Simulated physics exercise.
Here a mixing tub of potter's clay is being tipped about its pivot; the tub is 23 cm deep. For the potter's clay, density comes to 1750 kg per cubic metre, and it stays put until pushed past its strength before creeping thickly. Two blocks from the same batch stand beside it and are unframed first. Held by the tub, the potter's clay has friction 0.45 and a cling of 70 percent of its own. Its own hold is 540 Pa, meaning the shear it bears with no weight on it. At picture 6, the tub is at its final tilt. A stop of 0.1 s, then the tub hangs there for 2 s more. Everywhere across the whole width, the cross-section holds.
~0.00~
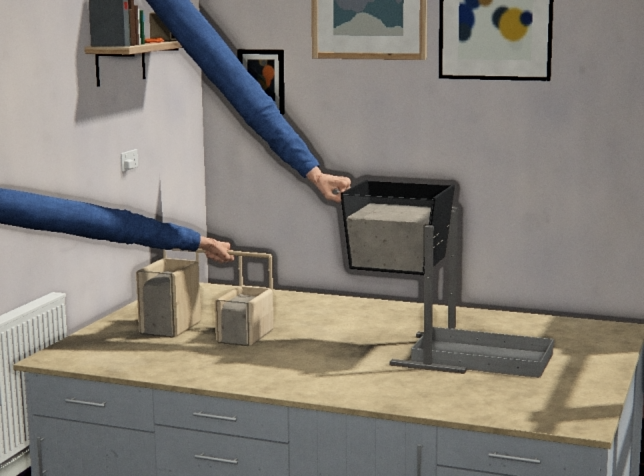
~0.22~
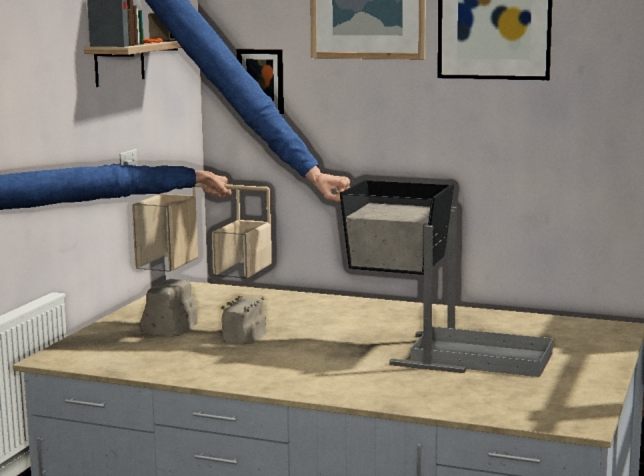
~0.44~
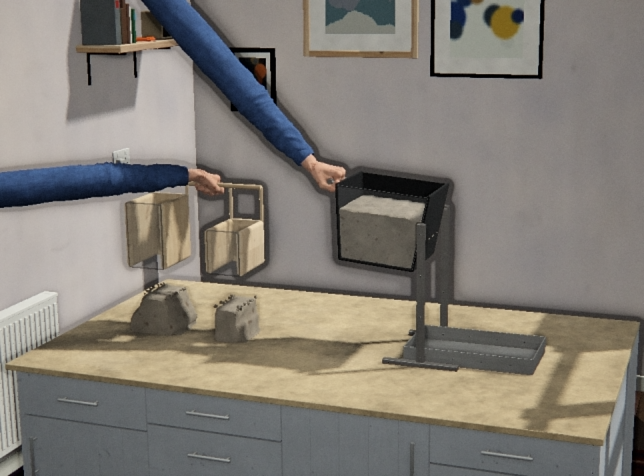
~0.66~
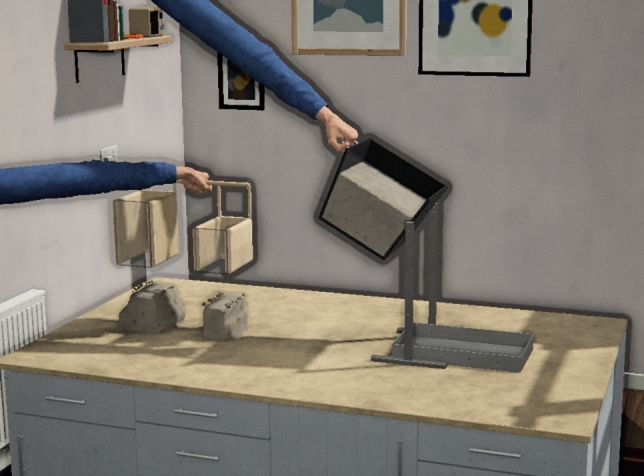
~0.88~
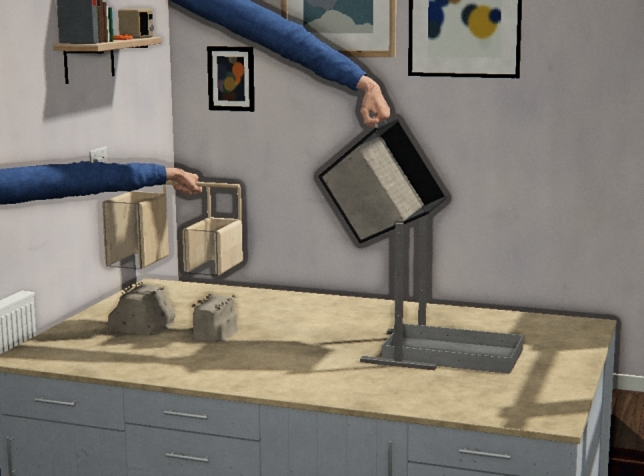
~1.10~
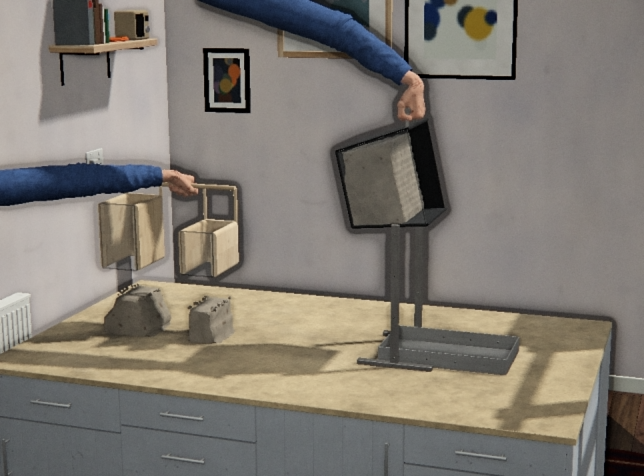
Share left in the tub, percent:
78 %.
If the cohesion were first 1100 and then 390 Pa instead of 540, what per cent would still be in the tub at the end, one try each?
You'd see 100 percent the first time and 70 percent the second.
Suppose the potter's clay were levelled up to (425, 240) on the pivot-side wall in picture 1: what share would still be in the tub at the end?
I'd put it close to 100 in a hundred.
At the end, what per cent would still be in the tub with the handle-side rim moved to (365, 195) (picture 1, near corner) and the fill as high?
Some 100 percent would still be in the tub at the end.
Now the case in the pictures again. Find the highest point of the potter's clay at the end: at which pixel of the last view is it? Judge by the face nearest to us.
Somewhere near (380, 173) in the last view.
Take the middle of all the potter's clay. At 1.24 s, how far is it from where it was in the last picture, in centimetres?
Close to 3 centimetres.
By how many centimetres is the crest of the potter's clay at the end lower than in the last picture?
The top ends up some 9 cm below its level in the last picture.
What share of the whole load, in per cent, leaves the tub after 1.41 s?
I reckon it's around 20 in a hundred.
After 1.24 s, the tub is at 78 degrees and holds 100 %.
After 1.41 s, the tub is at 78 degrees and holds 97 %.
After 1.58 s, the tub is at 78 degrees and holds 91 %.
After 1.75 s, the tub is at 78 degrees and holds 85 %.
After 3.10 s, at the end, the tub is at 78 degrees and holds 78 %.
